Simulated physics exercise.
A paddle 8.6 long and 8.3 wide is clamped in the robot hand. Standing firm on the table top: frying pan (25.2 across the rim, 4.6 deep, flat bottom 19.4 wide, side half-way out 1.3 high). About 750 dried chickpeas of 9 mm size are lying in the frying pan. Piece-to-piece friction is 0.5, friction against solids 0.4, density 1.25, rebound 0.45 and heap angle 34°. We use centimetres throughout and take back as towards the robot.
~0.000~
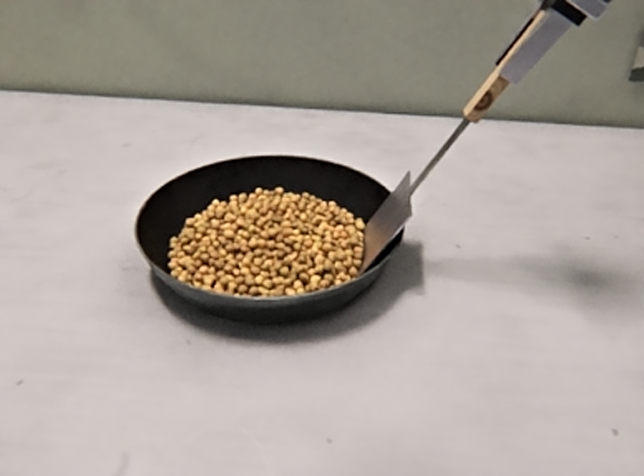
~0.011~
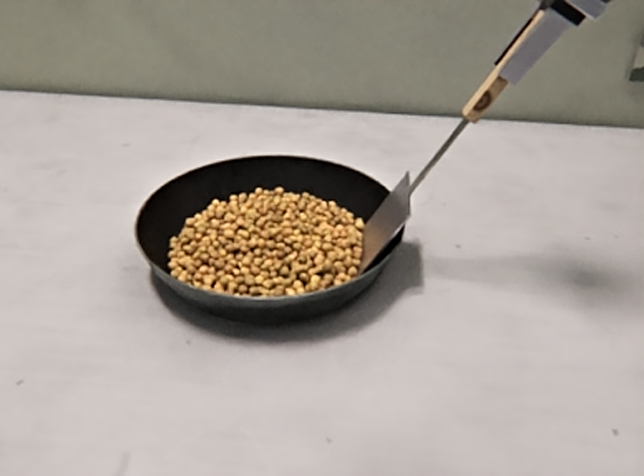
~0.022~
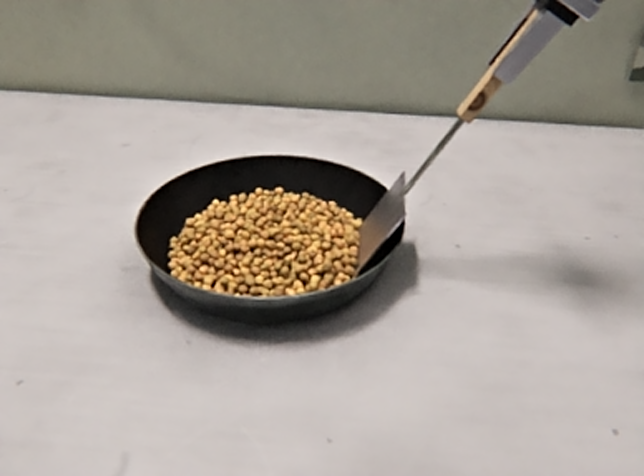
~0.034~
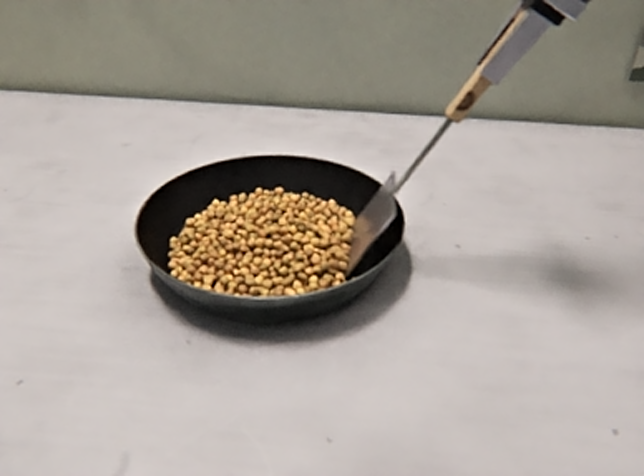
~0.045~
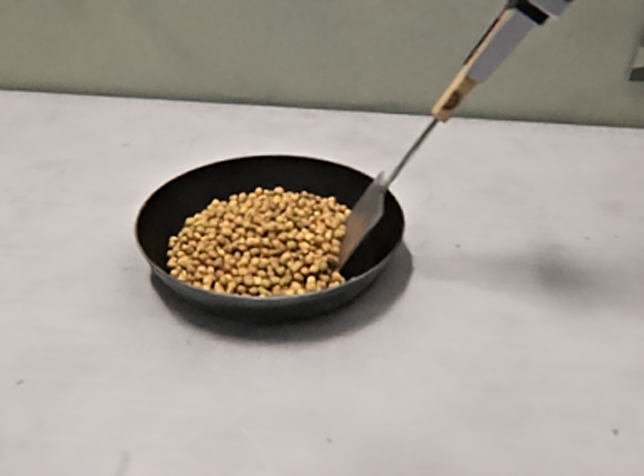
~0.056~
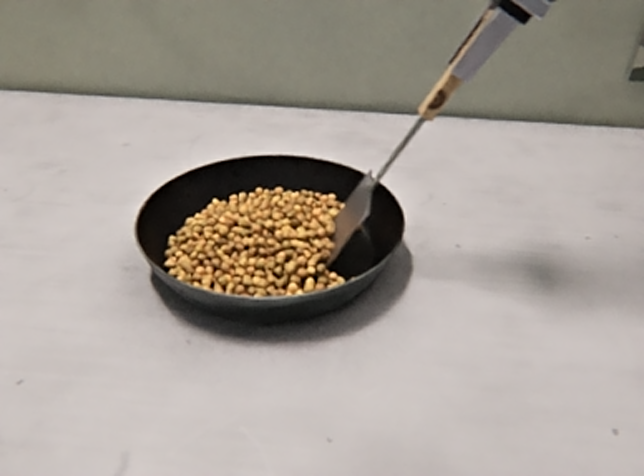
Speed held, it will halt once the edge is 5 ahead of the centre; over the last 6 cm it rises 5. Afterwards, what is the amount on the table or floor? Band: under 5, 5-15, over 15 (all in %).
5-15 %.
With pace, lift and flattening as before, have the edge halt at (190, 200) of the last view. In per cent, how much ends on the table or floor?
10 %, roughly.
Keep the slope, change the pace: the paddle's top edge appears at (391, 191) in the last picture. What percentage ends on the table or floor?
Some 0 percent.
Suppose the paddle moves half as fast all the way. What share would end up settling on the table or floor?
In that case, close to 0 per cent.
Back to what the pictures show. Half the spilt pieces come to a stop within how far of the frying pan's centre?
Roughly 44 centimetres.
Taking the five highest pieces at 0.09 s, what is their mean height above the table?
About 4 cm.
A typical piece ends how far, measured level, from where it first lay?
Somewhere near 3 centimetres, I reckon.
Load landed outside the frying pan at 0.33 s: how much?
Roughly 8 per cent.
By 0.09 s, sloping 61°, highest piece 5 above the table; 754 in the frying pan.
By 0.12 s, sloping 61°, highest piece 6 above the table; 754 in the frying pan.
By 0.33 s, sloping 61°, highest piece 4 above the table; 697 in the frying pan, 57 on the table or floor.
By 1.38 s, sloping 61°, highest piece 4 above the table; 697 in the frying pan, 57 on the table or floor.
Final count, 697 in the frying pan, 57 on the table or floor. That is 8 % on the table or floor.
